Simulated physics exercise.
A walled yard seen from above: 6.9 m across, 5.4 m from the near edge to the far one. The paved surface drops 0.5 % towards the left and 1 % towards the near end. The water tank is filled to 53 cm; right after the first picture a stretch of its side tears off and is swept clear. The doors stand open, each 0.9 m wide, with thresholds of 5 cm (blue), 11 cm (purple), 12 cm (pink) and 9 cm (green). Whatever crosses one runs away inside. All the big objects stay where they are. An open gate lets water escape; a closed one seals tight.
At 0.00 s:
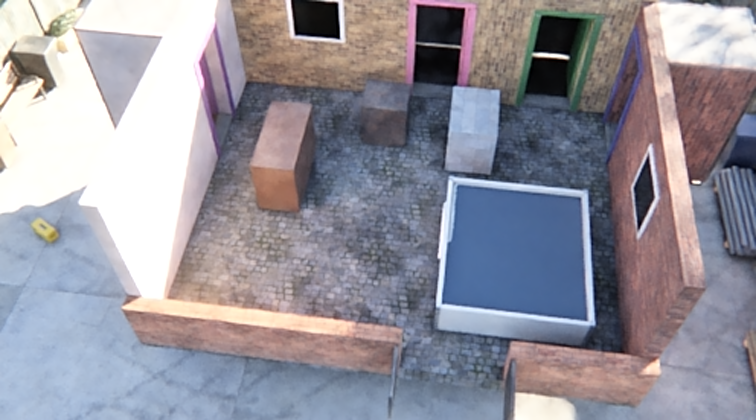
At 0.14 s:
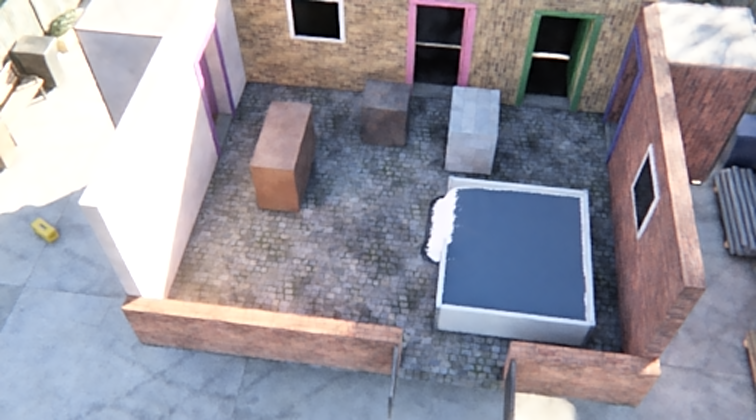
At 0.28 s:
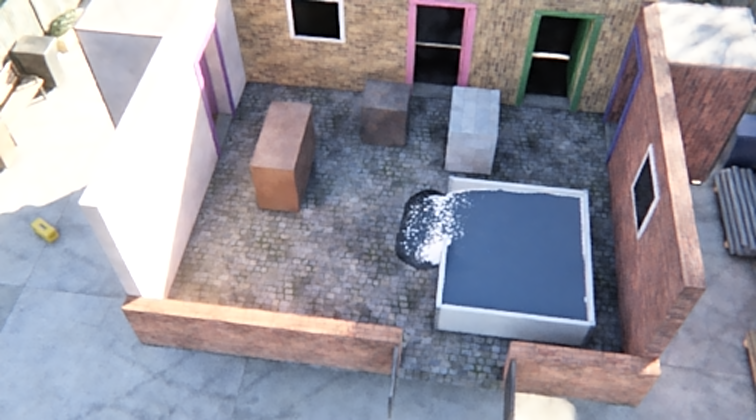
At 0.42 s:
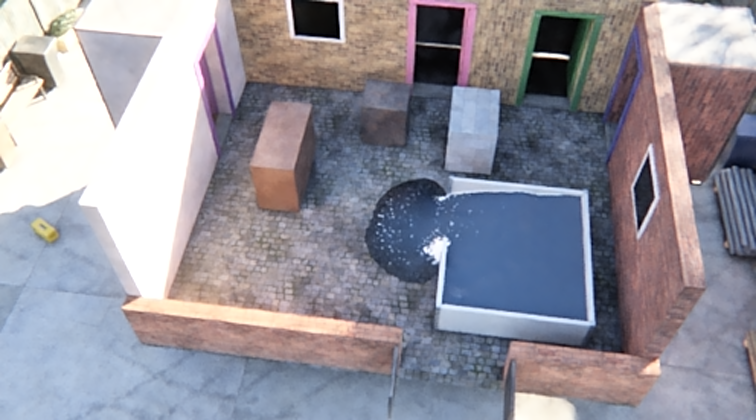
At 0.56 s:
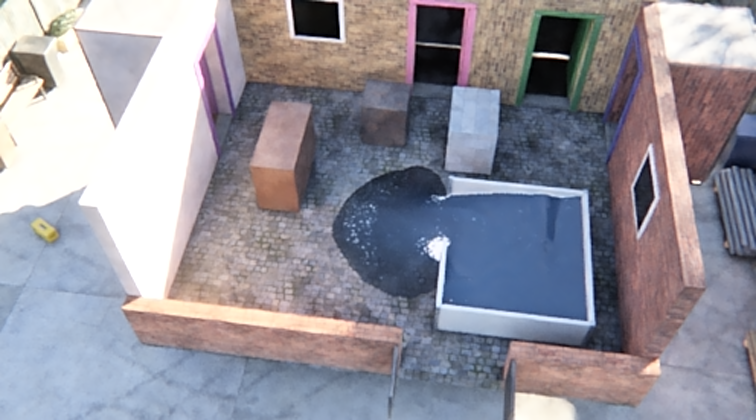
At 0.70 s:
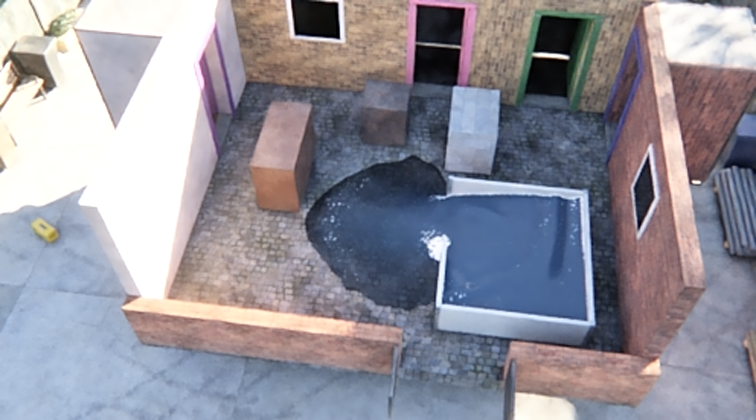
Dark water bursts in white foam through the left side of a pale-rimmed tank on the right of a cobbled, walled yard, seen from above by a still camera. Brick walls, a pink-framed and a green-framed doorway, and an orange-brown, a dark and a grey block stand around it. The water fans out leftward over the paving, its rounded sheet widening and reaching near the orange-brown block, while ripples cross the tank.
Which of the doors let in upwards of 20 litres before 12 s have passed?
The water let in: At the blue door it does not reach the limit; at the purple door it stays under the limit; at the pink door it stays under the limit; at the green door it does not reach the limit.
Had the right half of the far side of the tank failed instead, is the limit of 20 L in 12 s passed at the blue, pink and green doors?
Then: Blue over, pink below, green above.
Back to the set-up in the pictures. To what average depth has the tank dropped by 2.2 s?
About 33 cm.
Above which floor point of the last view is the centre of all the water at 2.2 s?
At about (436, 245).
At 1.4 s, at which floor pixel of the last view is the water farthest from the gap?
At about (197, 219).
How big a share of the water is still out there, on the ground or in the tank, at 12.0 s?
Roughly 94 in a hundred.
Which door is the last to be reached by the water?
The blue one.
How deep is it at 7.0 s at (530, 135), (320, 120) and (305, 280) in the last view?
About 1, 6 and 7 cm.
After 1.4 s water covers 30 % of the floor and is deepest (30 cm) near (435, 218); blue door not reached, purple door not reached, pink door not reached, green door not reached.
After 2.2 s water covers 45 % of the floor and is deepest (28 cm) near (323, 189); blue door not reached, purple door not reached, pink door not reached, green door not reached.
After 3.5 s water covers 55 % of the floor and is deepest (26 cm) near (159, 323); blue door not reached, purple door 5 cm at the sill, 0 L in, pink door 4 cm at the sill, 0 L in, green door not reached.
After 7.0 s water covers 80 % of the floor and is deepest (20 cm) near (159, 323); blue door 4 cm at the sill, 0 L in, purple door 13 cm at the sill, 1 L in, pink door 3 cm at the sill, 0 L in, green door 2 cm at the sill, 0 L in.
After 12.0 s water covers 95 % of the floor and is deepest (14 cm) near (193, 327); blue door 3 cm at the sill, 0 L in, purple door 10 cm at the sill, 8 L in, pink door 3 cm at the sill, 0 L in, green door 3 cm at the sill, 0 L in.
